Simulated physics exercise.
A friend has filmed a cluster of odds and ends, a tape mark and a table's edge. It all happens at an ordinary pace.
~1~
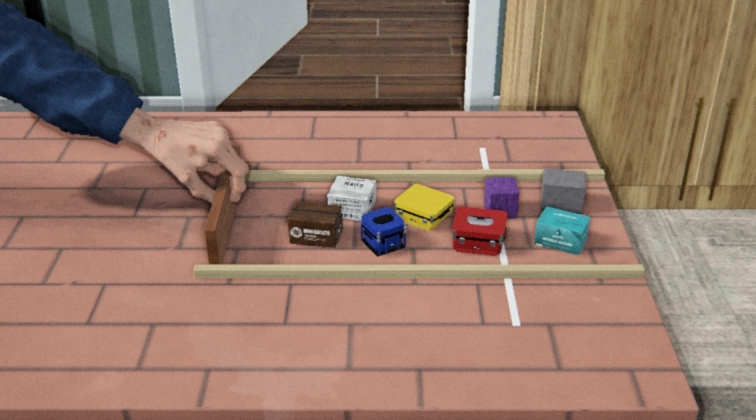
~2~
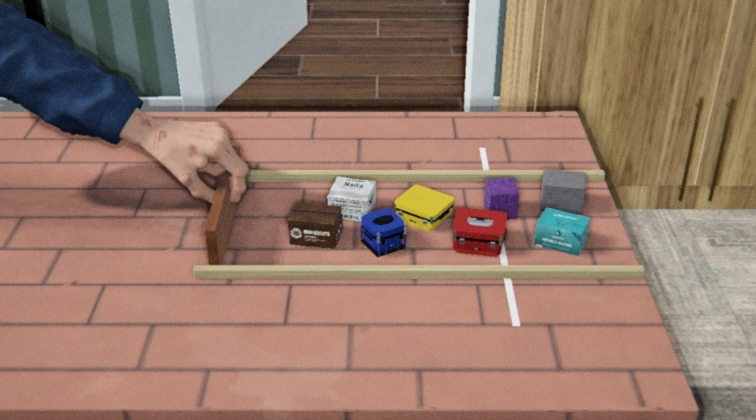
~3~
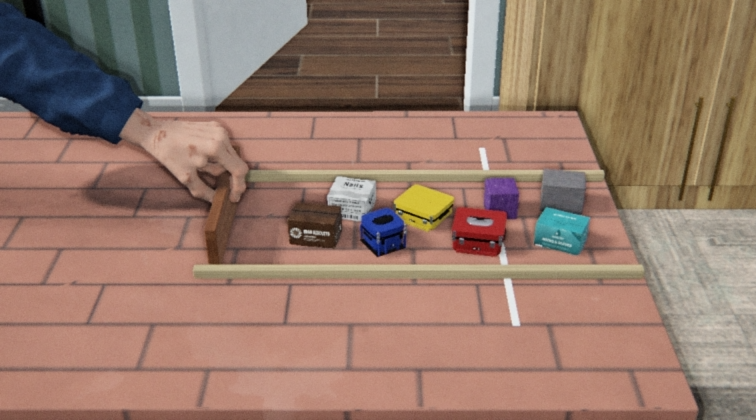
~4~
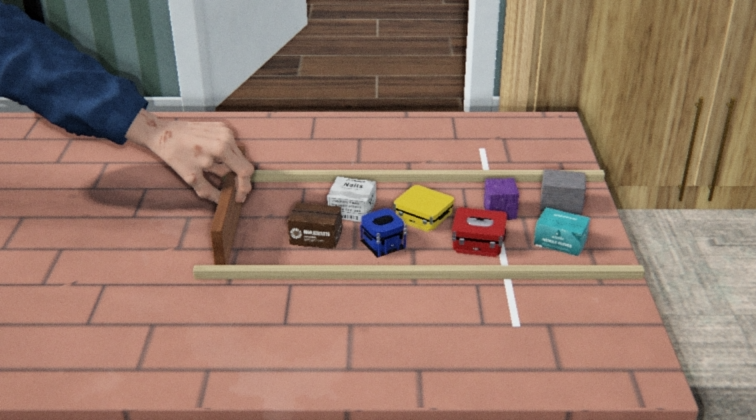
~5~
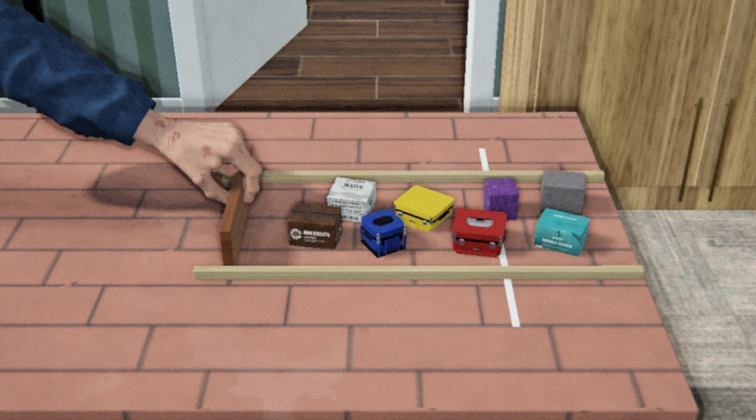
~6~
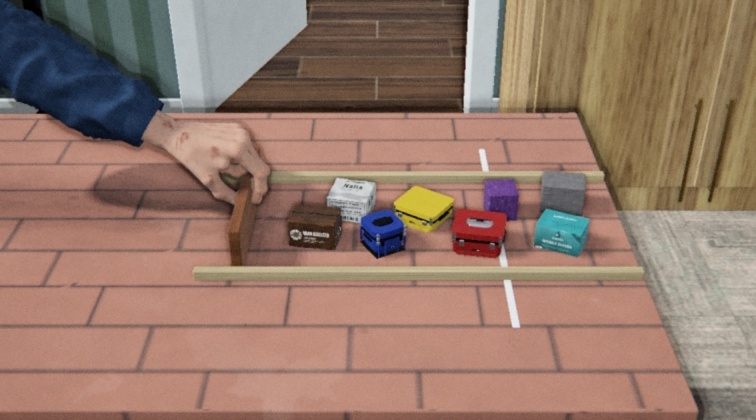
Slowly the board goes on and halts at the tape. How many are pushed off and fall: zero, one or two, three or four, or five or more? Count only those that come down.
The number that fall off is one or two.
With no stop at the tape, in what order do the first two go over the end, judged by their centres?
In order: The turquoise box, the grey block.
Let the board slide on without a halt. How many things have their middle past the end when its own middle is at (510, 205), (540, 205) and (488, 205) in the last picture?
Place by place, 2, 4 and 2.
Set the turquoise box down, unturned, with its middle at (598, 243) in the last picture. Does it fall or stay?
From there it is lost.
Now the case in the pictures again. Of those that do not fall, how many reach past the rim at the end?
Overhanging: 1.
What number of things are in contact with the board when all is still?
That makes 2.
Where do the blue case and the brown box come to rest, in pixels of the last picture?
About (566, 241), and the other about (523, 224).
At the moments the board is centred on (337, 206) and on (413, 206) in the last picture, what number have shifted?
The counts are 3 and 7.
A little later, none off yet; grey block at rest near (563, 193); turquoise box at rest near (562, 233); purple block at rest near (501, 200).
Next, none off yet; grey block at rest near (563, 193); turquoise box shifted a little near (584, 232); purple block shifted about its own width near (526, 198).
When it is over, the number that fall off is one or two; down, turquoise box and grey block.
